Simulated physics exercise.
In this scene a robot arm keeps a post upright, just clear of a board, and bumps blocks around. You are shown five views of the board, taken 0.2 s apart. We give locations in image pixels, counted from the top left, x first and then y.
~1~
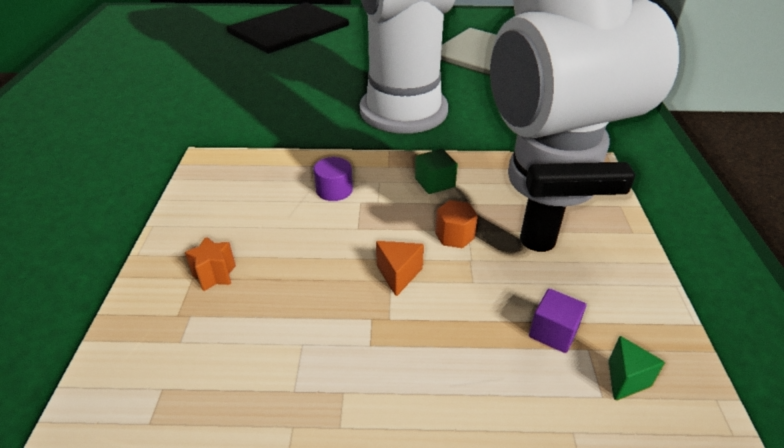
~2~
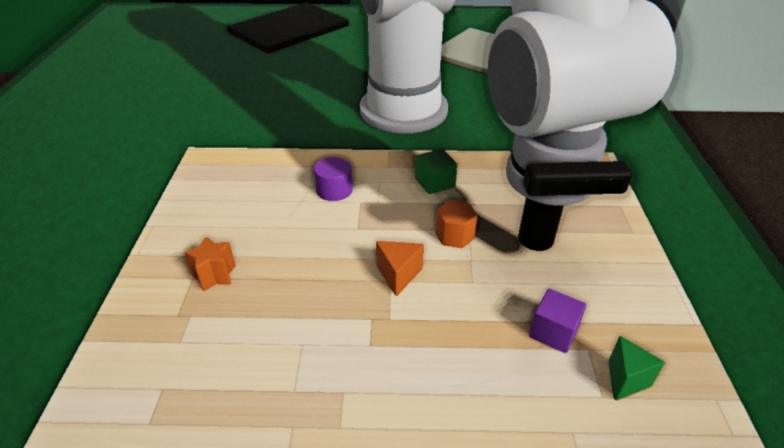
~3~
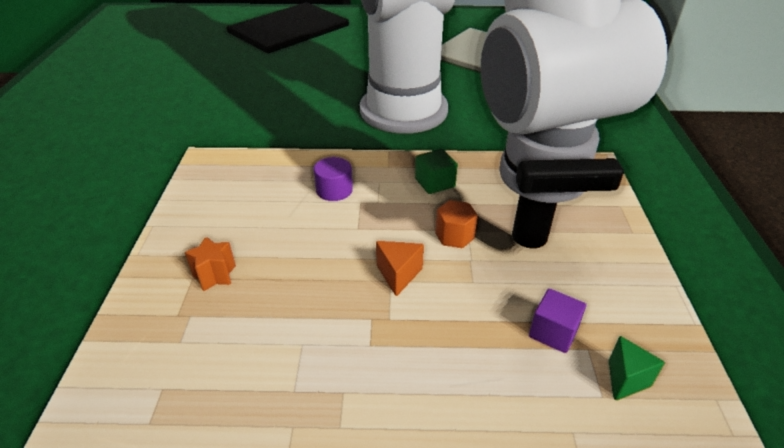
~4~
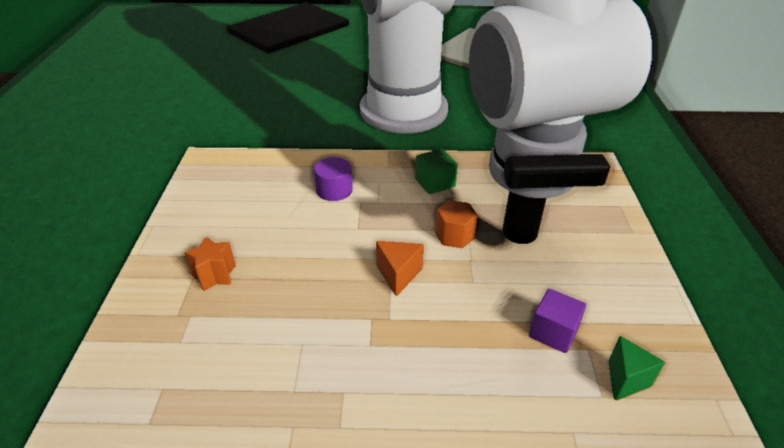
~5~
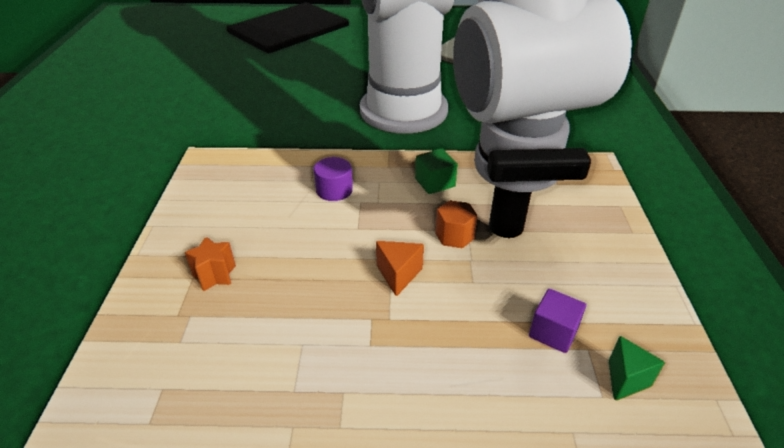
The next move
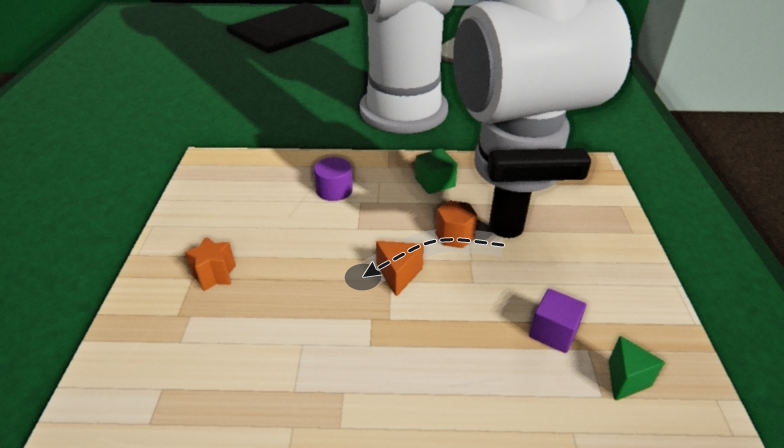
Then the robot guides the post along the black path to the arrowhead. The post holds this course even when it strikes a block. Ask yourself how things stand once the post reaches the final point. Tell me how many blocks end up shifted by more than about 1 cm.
Two will move.
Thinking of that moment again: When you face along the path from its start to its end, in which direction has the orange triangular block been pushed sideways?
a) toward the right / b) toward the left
My pick is b.
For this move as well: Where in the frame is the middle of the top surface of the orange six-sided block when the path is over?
I'd expect the centre of its top face to be at (398, 203).
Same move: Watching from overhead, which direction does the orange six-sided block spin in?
Prediction: Clockwise.
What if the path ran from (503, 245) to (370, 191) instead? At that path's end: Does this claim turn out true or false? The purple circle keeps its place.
True
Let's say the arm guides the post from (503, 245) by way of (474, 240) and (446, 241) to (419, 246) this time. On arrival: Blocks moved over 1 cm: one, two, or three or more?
Answer: 1.
Drawn move, from (503, 245) by way of (451, 240) and (405, 253) to (363, 277).
The first path, step by step. One third of the way, post (453, 222); orange six-sided block (419, 205), turned 15° clockwise.
Two thirds of the way, post (406, 235); orange six-sided block (398, 203), turned 70° clockwise.
At the end, post (362, 259); orange triangular block (384, 271), turned 40° anticlockwise; orange six-sided block (398, 203), turned 70° clockwise.
